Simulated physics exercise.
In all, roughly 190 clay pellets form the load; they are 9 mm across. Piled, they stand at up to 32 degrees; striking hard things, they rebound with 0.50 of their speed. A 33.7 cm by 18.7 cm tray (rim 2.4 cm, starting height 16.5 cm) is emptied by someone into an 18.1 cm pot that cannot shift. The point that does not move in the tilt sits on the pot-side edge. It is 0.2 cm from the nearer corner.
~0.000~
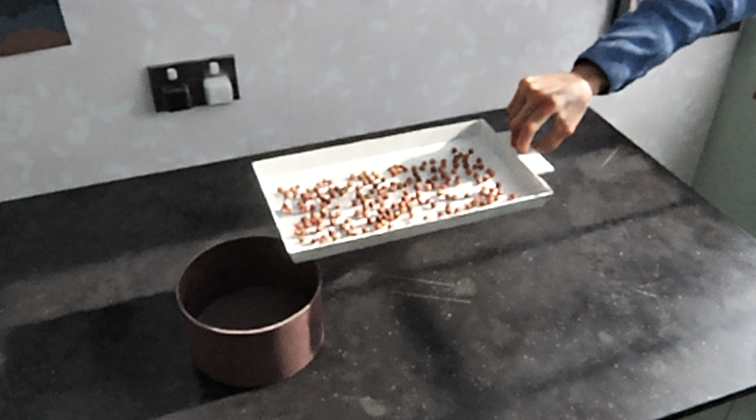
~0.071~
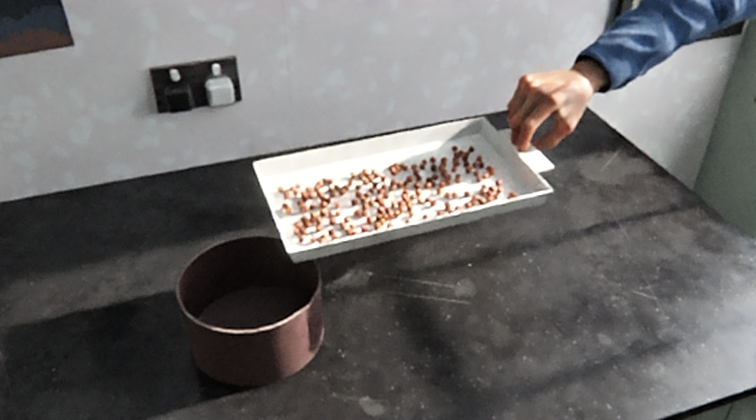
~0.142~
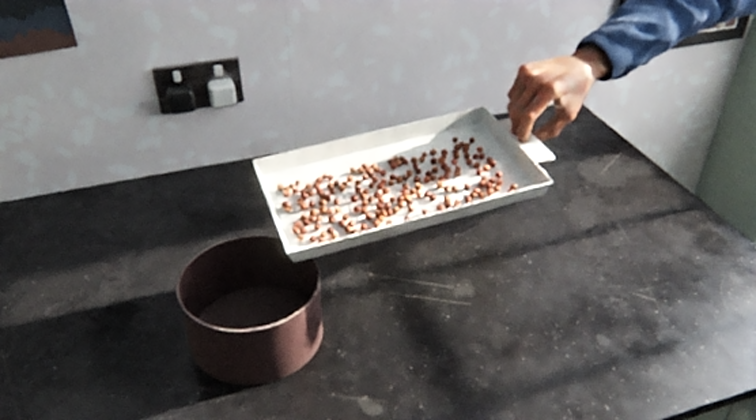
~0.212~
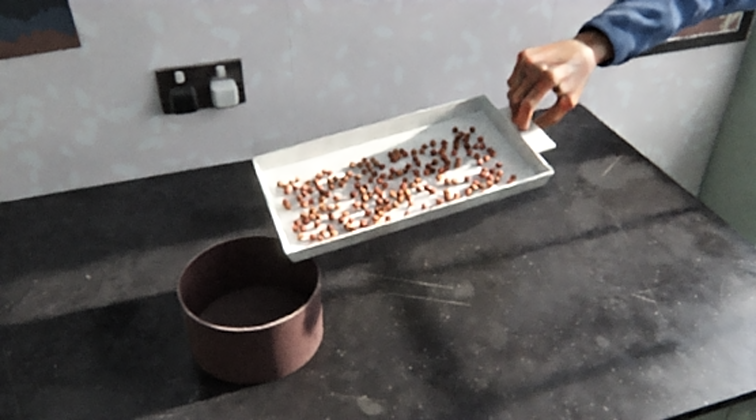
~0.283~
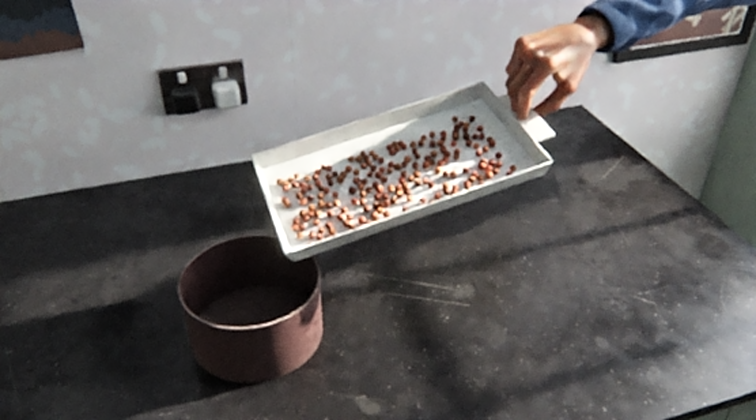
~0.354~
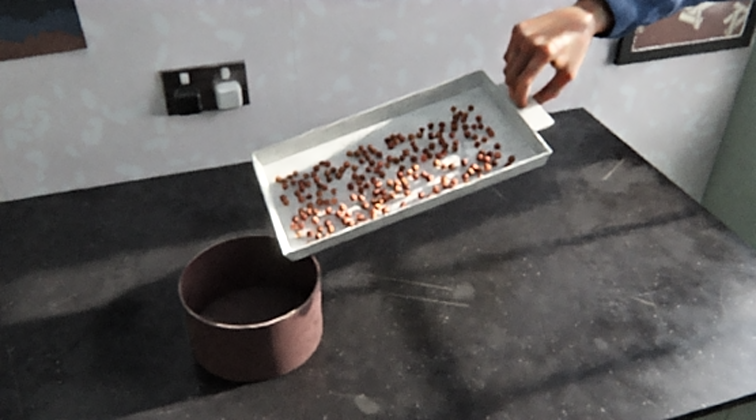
A hand raising the right end of a white tray of small brown pellets, tilting it beside a dark round pot.
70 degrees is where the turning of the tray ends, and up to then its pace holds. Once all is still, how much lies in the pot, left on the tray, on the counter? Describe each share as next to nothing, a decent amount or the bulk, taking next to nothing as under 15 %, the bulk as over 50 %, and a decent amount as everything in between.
Pot: It will be a small minority, tray: It will be a majority, counter: It will be a small minority.
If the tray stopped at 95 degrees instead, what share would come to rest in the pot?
Share in the pot: Around 65 %.
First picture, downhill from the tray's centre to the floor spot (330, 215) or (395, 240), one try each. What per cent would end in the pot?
5 and 0 %.
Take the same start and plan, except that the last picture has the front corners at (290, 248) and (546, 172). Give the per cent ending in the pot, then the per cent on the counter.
That works out as pot 0 and counter 0.
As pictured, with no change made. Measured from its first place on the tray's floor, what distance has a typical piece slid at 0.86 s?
Displacement on the tray: About 8 cm.
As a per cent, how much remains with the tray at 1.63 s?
About 95%.
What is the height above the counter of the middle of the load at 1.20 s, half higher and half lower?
Some 24 cm.
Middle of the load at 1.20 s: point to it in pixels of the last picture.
Near (304, 205).
After 0.86 s, tilt 41 degrees; the tray holds 100 %, the pot 0 %.
After 1.20 s, tilt 59 degrees; the tray holds 100 %, the pot 0 %.
After 1.63 s, tilt 70 degrees; the tray holds 95 %, the pot 0 %.
At rest (2.4 s), pot 5 %, tray 95 %, counter 0 %.
